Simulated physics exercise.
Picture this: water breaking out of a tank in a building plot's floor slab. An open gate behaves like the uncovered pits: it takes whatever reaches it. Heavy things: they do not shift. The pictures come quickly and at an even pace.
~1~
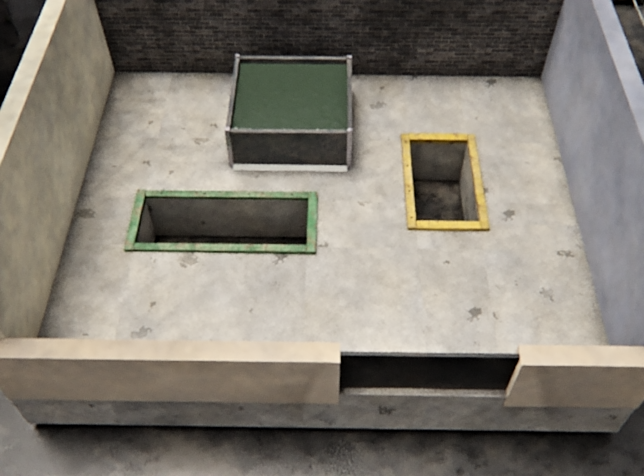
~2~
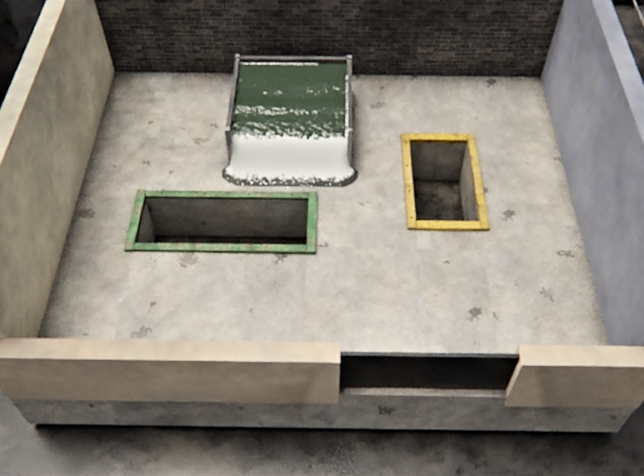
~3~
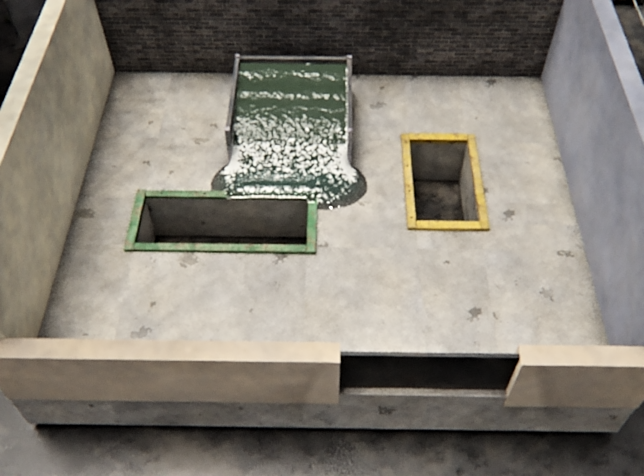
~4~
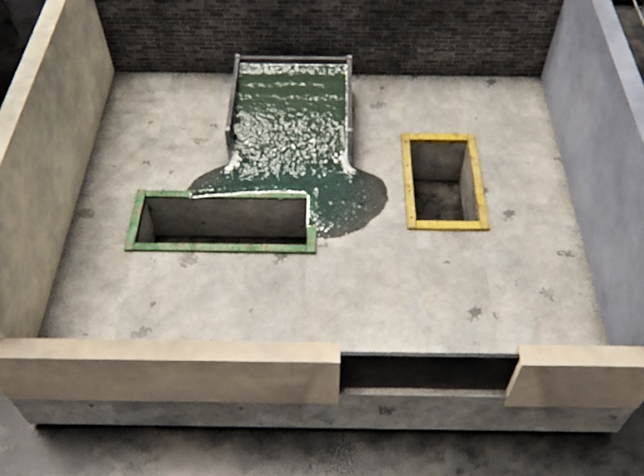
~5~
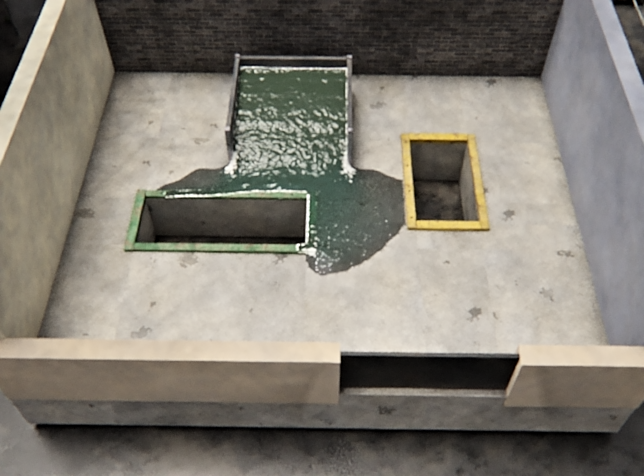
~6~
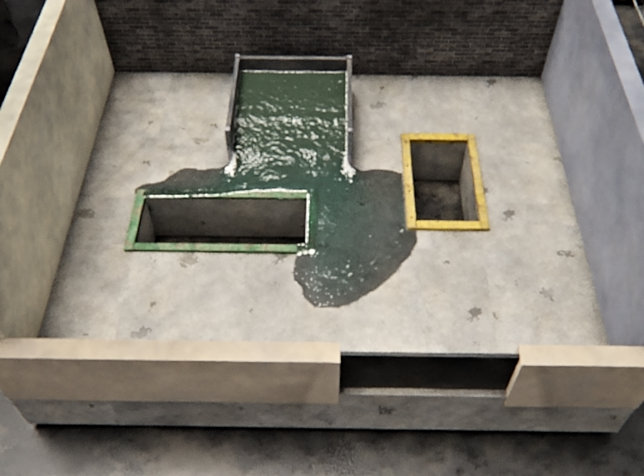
A walled concrete floor slab with a dark brick wall at the back is seen from a high, fixed viewpoint. A tank of green water stands at the back, left of centre, with a green-rimmed pit in front, a yellow-rimmed pit to the right and an open gap in the front wall. Water bursts from the tank's front, foaming white, then spreads around the green-rimmed pit, pours over its edges and reaches the yellow rim.
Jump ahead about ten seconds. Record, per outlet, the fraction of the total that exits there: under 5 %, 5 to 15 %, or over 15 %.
Log: Gate - under 5 %; green pit - over 15 %; yellow pit - under 5 %.
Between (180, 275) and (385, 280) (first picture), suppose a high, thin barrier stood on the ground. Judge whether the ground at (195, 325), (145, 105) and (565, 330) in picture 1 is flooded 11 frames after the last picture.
The first location is not reached, the second is not reached, and the third is soaked through.
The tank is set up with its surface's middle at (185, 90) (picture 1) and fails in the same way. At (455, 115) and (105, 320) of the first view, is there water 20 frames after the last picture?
First spot not reached, second spot swamped.
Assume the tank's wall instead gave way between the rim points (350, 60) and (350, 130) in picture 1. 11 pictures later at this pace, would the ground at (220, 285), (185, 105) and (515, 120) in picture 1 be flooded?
Spot by spot: Unaffected, then unaffected, then soaked through.
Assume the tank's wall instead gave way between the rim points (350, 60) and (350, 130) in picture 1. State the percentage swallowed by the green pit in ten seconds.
The green pit takes 0 per cent.
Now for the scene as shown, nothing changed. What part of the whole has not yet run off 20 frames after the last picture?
Roughly 52 out of every hundred parts.
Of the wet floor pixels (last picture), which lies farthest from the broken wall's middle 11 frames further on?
(607, 379).
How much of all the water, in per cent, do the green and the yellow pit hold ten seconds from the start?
Near 48 in a hundred, followed by near 2 in a hundred.
A moment on, water covers 20 % of the floor; the gate 0 %, the green pit 29 %, the yellow pit 0 %.
Next, water covers 30 % of the floor; the gate 0 %, the green pit 41 %, the yellow pit 0 %.
Then, water covers 40 % of the floor; the gate 0 %, the green pit 47 %, the yellow pit 1 %.
Later, water covers 55 % of the floor; the gate 0 %, the green pit 49 %, the yellow pit 1 %.
In the end, water covers 80 % of the floor; the gate 0 %, the green pit 49 %, the yellow pit 1 %.
